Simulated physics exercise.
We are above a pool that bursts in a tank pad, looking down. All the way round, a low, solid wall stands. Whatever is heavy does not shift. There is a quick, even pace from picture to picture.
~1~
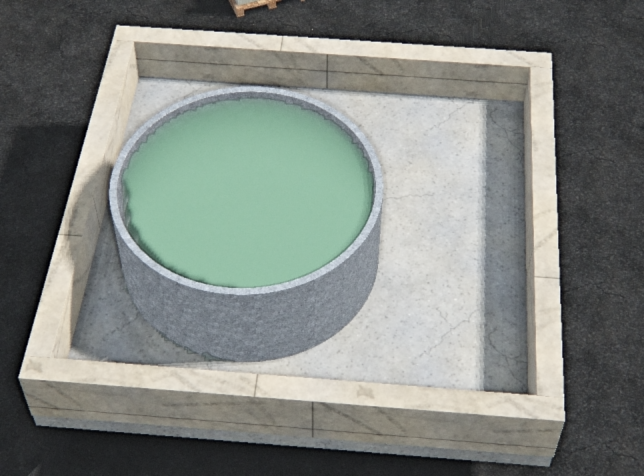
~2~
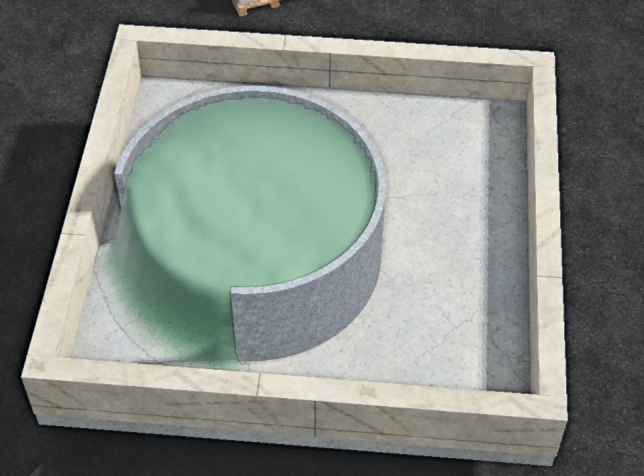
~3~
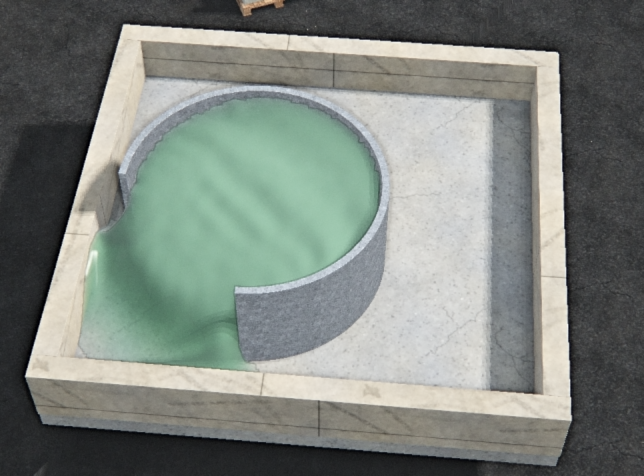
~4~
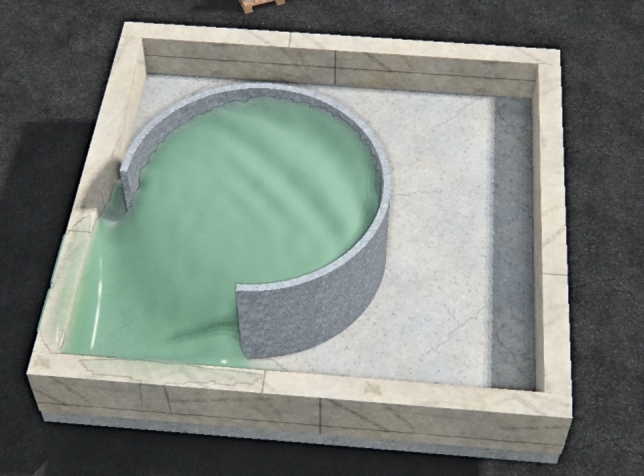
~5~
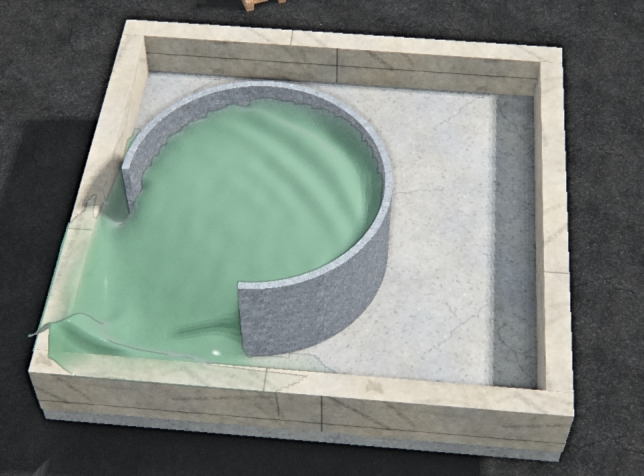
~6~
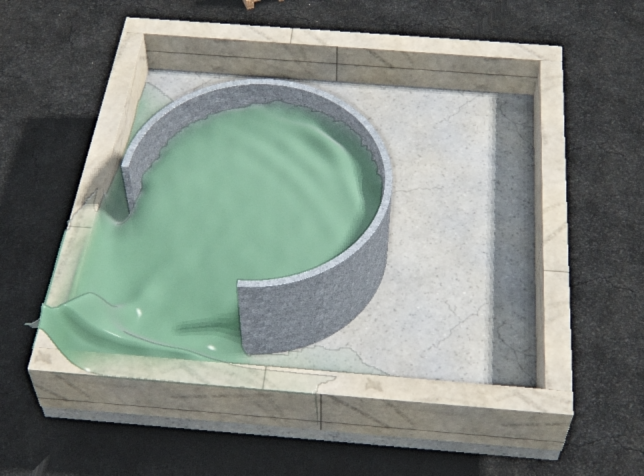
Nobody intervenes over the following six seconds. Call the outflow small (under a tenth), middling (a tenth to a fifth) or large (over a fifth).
Middling.
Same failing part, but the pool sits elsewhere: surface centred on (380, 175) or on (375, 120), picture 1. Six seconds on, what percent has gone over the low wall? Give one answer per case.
Taking them in turn, it comes to about 10 per cent and then about 6 per cent.
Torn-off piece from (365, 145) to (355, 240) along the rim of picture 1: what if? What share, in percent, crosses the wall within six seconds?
Close to 4 percent, I'd say.
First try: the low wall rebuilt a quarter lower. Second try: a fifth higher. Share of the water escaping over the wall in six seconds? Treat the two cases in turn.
30 % and 10 %.
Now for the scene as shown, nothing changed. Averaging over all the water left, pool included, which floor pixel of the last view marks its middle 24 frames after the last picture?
I would point to (286, 243).
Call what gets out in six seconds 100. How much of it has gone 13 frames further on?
Approximately 100 %.
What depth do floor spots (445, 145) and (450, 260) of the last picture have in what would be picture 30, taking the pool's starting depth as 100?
In turn 20 and 8 in a hundred.
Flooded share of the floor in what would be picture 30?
I'd say 100 per cent.
A moment on, water covers 40 % of the floor; the low wall has let 4 % over.
Next, water covers 45 % of the floor; the low wall has let 9 % over.
Then, water covers 70 % of the floor; the low wall has let 16 % over.
Later, water covers 80 % of the floor; the low wall has let 16 % over.
In the end, water covers 80 % of the floor; the low wall has let 16 % over.
